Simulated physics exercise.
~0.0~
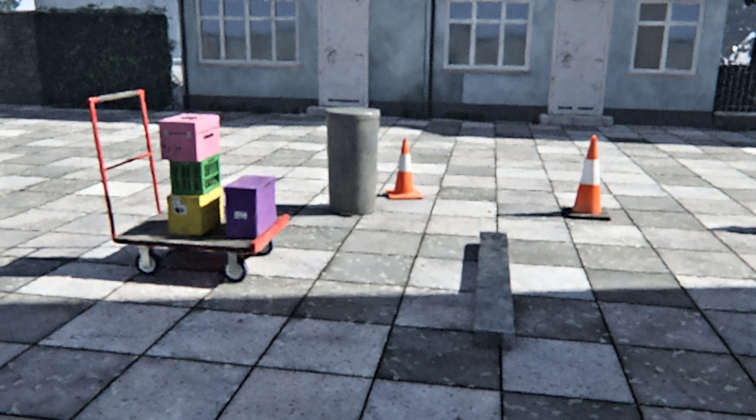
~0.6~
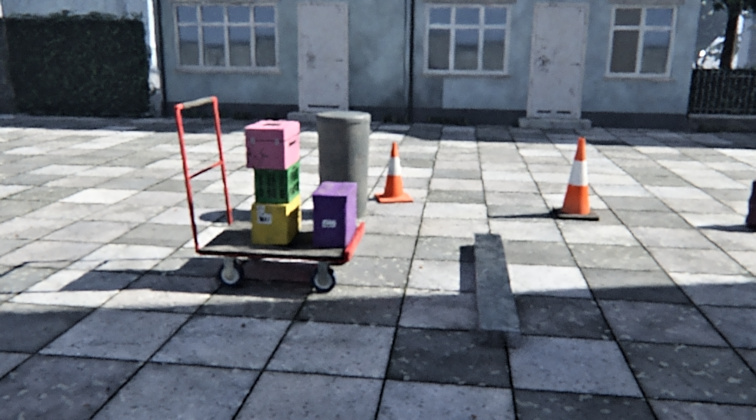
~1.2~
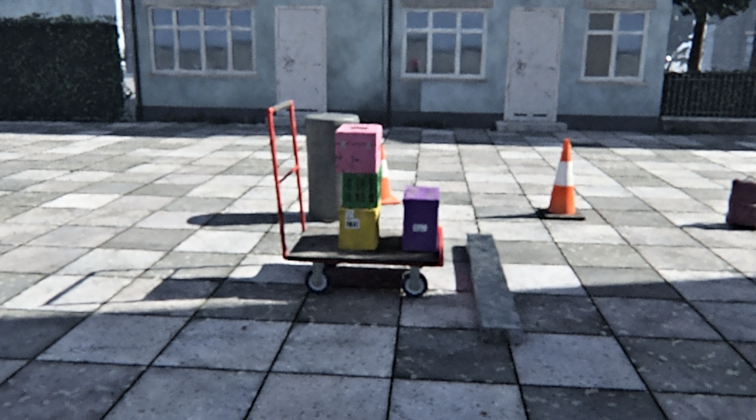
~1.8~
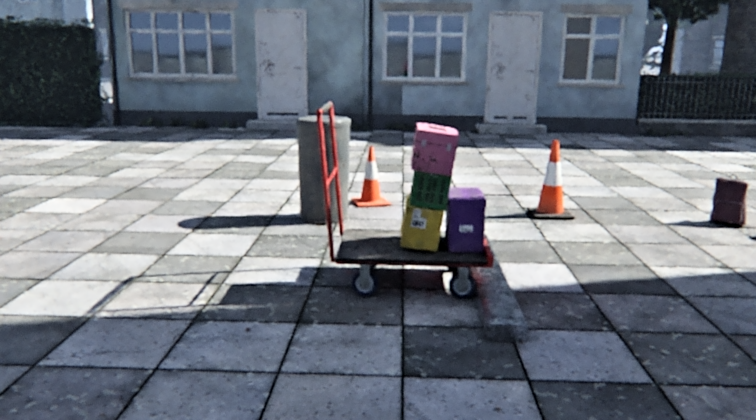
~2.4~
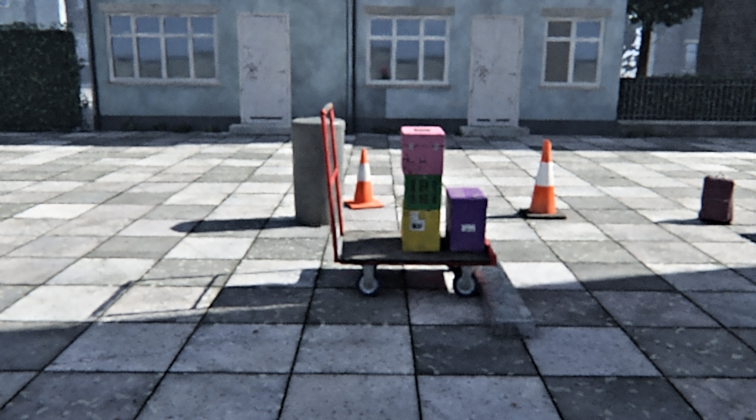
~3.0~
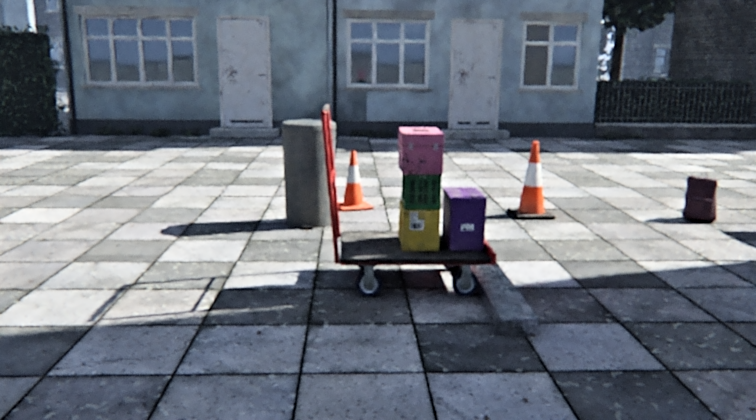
In the video, a red-handled flat trolley carrying a stacked yellow parcel, green crate and pink toolbox beside a purple tote rolls right across paving and stops at a low kerb. The stack leans slightly right, then settles back, and everything remains upright on the deck.
